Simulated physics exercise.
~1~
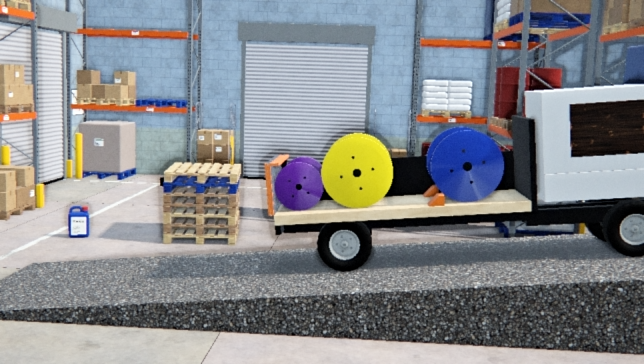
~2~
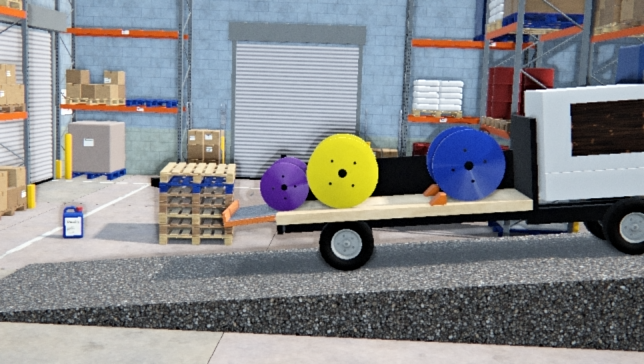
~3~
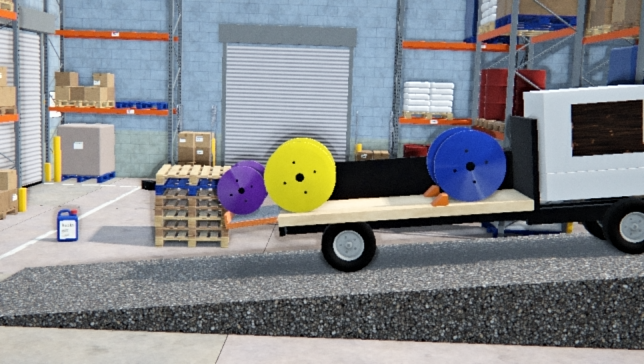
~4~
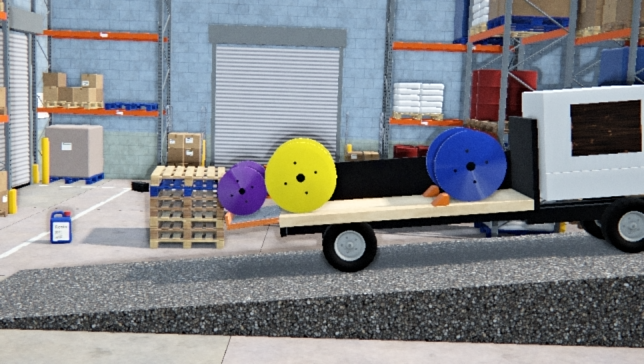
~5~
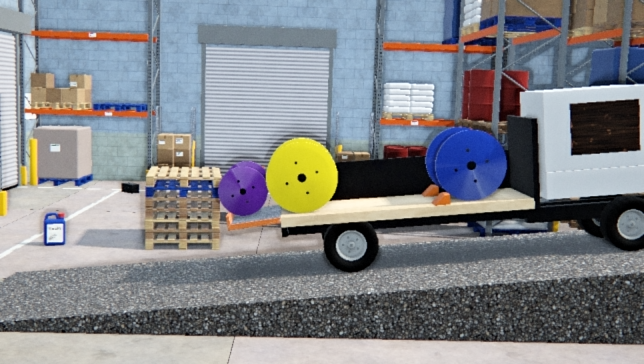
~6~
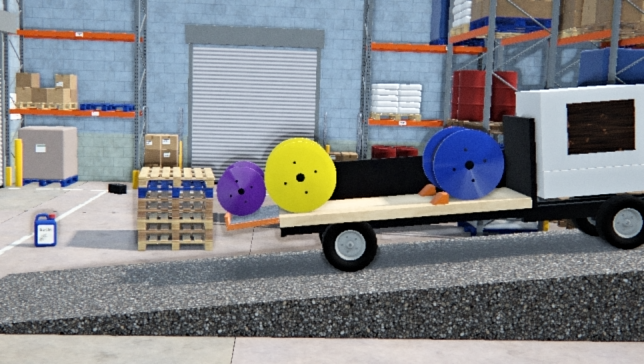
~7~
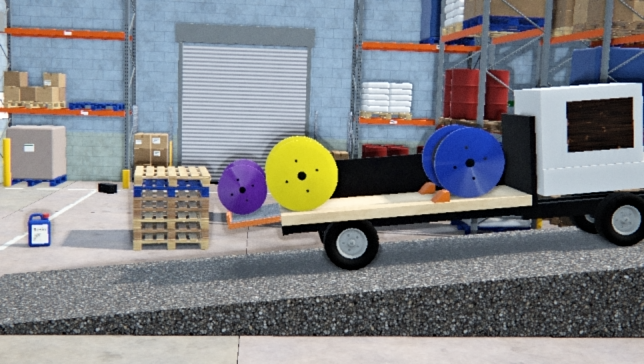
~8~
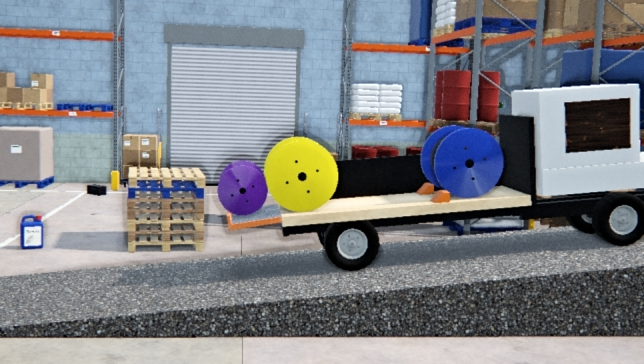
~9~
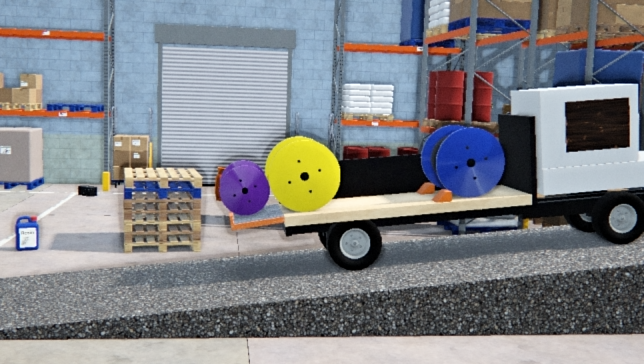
Two cable reels, one purple and one yellow, sit near the tail of a flatbed pick-up seen from the side, its tail to the left on a gentle slope in a warehouse yard. A larger blue reel rests farther right behind an orange chock, with stacked pallets, shelving and a shutter door beyond. The orange tailgate swings down and stops nearly level with the bed. Purple rolls left onto it, and yellow follows to the bed's rear edge. Both then stop, touching, while the view drifts sideways; blue never moves, and all three reels remain aboard.
